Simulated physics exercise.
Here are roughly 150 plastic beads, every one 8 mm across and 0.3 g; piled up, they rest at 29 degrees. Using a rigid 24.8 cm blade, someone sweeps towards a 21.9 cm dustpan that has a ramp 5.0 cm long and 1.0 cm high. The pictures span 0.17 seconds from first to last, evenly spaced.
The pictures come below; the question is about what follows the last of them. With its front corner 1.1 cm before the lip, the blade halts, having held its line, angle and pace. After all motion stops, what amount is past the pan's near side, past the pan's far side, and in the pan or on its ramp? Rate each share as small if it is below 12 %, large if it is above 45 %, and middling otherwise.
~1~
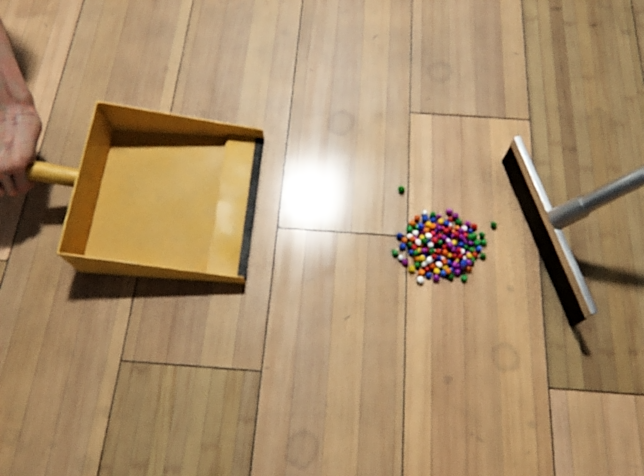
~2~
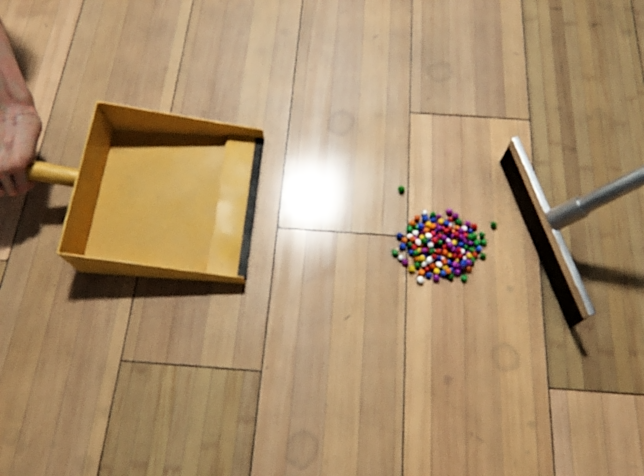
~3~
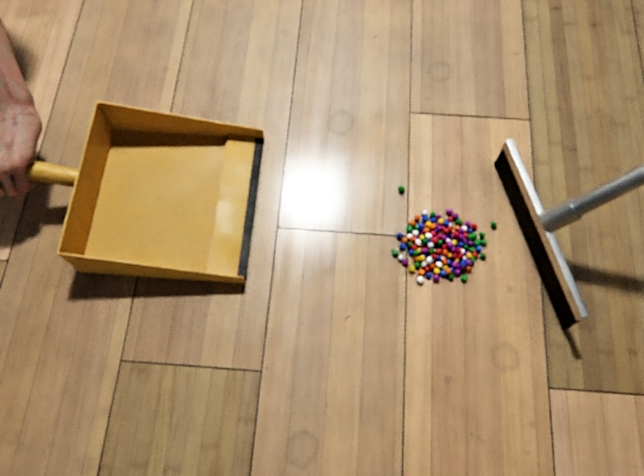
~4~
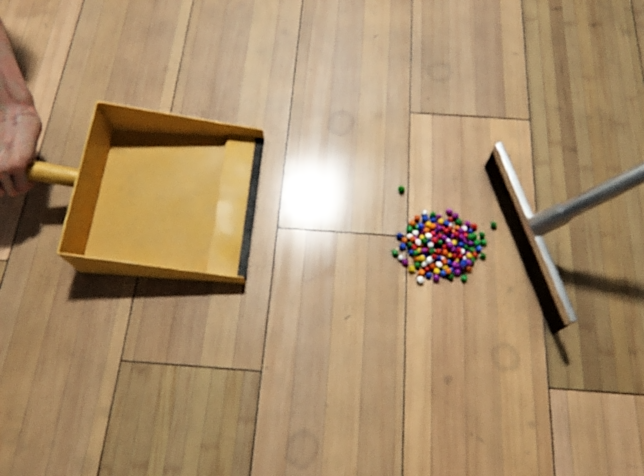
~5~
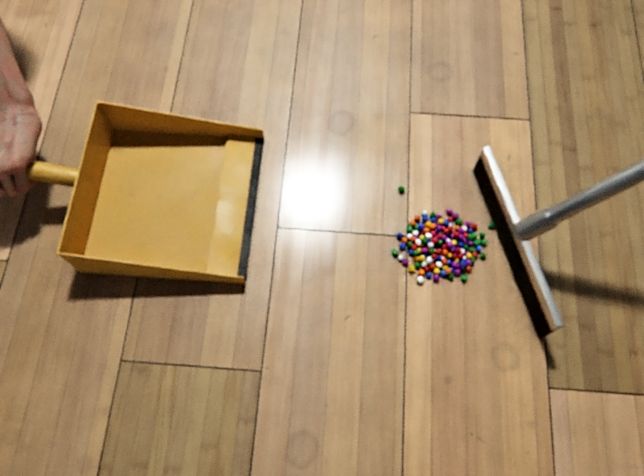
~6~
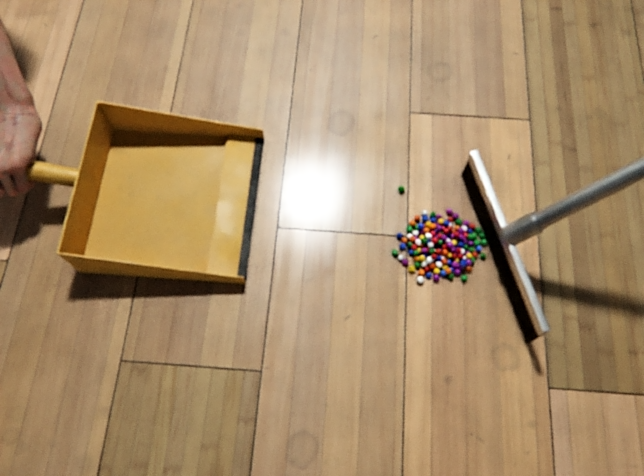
Past the pan's near side: Large, past the pan's far side: Small, in the pan or on its ramp: Small.
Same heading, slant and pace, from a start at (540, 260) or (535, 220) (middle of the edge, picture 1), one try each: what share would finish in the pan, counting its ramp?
Some 5 and 5 per cent.
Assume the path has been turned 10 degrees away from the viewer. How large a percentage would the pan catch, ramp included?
It comes to roughly 5 in a hundred.
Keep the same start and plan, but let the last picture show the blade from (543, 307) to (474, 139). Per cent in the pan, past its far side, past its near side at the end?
Pan 0 % / far 0 % / near 30 %.
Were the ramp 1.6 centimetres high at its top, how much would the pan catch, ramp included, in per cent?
Estimate with the new ramp: Some 5 in a hundred.
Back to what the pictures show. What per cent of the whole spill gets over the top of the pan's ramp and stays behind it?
Around 5 percent.
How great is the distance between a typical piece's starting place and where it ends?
About 30 cm.
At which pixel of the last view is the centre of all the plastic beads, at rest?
Roughly pixel (239, 319).
Then, 0.27 s after the last picture, middle of the blade 19 cm from the lip; 0 % over the lip, far side 0 %, near side 25 %.
Then, 0.45 s after the last picture, middle of the blade 10 cm from the lip; 0 % over the lip, far side 0 %, near side 50 %.
Then, 0.75 s after the last picture, middle of the blade 5 cm from the lip; 10 % over the lip, far side 0 %, near side 70 %.
In the end, near side 70 %, far side 0 %, pan 10 %, in front of the lip or behind the blade 25 %.
